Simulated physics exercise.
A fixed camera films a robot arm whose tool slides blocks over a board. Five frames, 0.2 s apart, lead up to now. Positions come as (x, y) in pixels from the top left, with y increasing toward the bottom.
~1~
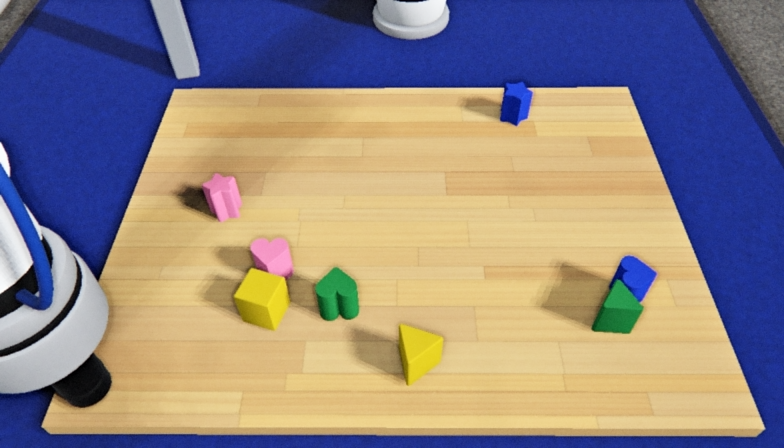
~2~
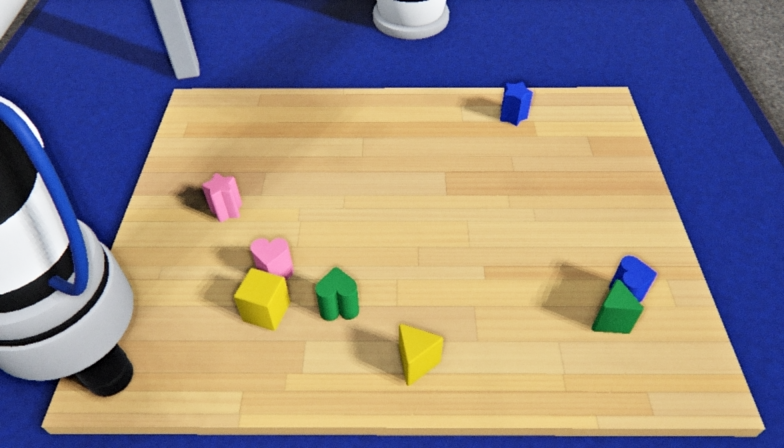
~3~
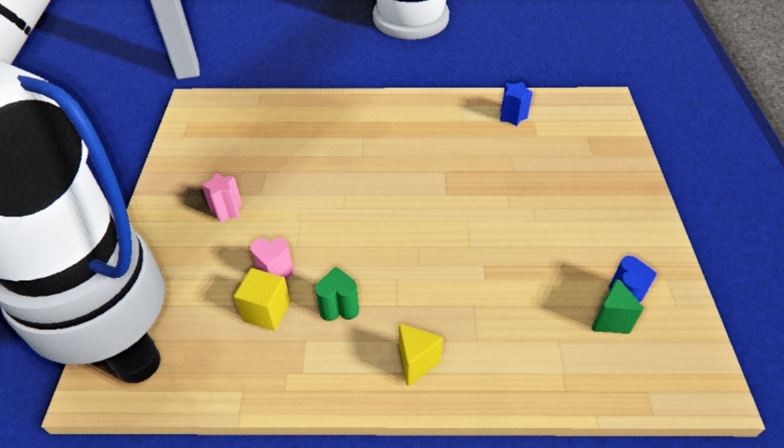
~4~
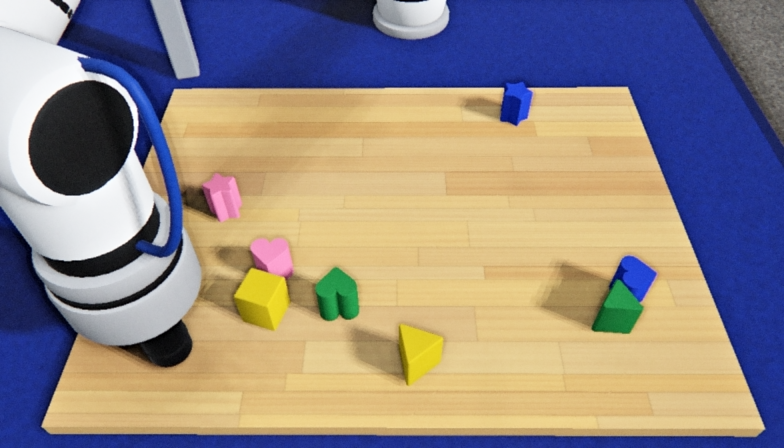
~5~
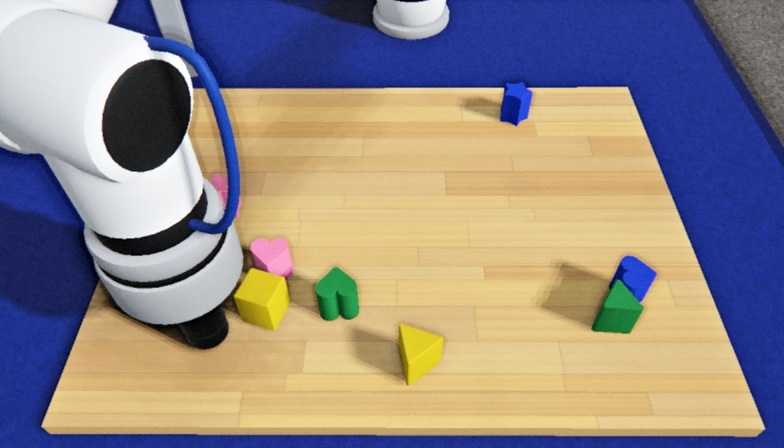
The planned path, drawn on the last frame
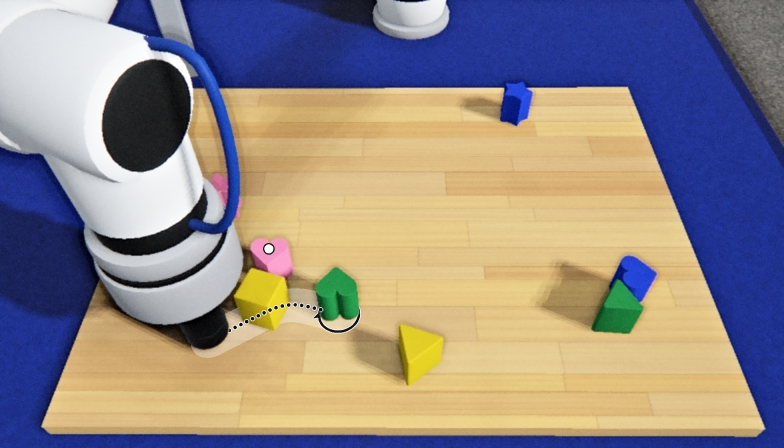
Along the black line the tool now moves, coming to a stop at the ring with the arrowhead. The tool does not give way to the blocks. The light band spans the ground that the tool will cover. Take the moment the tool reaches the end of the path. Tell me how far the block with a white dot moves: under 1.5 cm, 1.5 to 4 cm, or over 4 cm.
The shift is below 1.5 cm.
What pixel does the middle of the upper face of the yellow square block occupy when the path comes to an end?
It will likely be found at (333, 253).
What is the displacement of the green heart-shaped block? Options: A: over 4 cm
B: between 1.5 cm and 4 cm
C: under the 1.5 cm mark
Choice B: Between 1.5 cm and 4 cm.
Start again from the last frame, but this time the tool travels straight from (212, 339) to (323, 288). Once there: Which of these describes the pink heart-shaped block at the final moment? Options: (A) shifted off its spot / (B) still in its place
Option A.
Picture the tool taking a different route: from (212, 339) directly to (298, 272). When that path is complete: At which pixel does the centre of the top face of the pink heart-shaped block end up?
Its top middle is near (290, 221).
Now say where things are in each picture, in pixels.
Tool tip (90, 388); block tops, yellow square block (259, 286); pink heart-shaped block (269, 249); green heart-shaped block (336, 283); yellow three-sided block (417, 341), in the first picture.
Tool (112, 378); blocks unchanged, in the second picture.
Tool (139, 365); blocks unchanged, in the third picture.
Tool (172, 350); blocks unchanged, in the fourth picture.
Tool (209, 332); yellow square block (259, 286); pink heart-shaped block (269, 249); green heart-shaped block (336, 283); yellow three-sided block (417, 341), in the fifth picture.
Path on the board, from (212, 339) through (254, 318) and (297, 305) to (339, 314); the dot is on the pink heart-shaped block.
The first path, step by step. One third of the way, tool (253, 310); yellow square block (289, 273), turned 10° clockwise; pink heart-shaped block (277, 243), turned 45° anticlockwise.
Two thirds of the way, tool (296, 298); yellow square block (322, 258), turned 25° clockwise; pink heart-shaped block (278, 242), turned 55° anticlockwise.
At the end, tool (338, 307); yellow square block (333, 253); pink heart-shaped block (278, 242), turned 55° anticlockwise; green heart-shaped block (373, 287), turned 35° anticlockwise; yellow three-sided block in place.
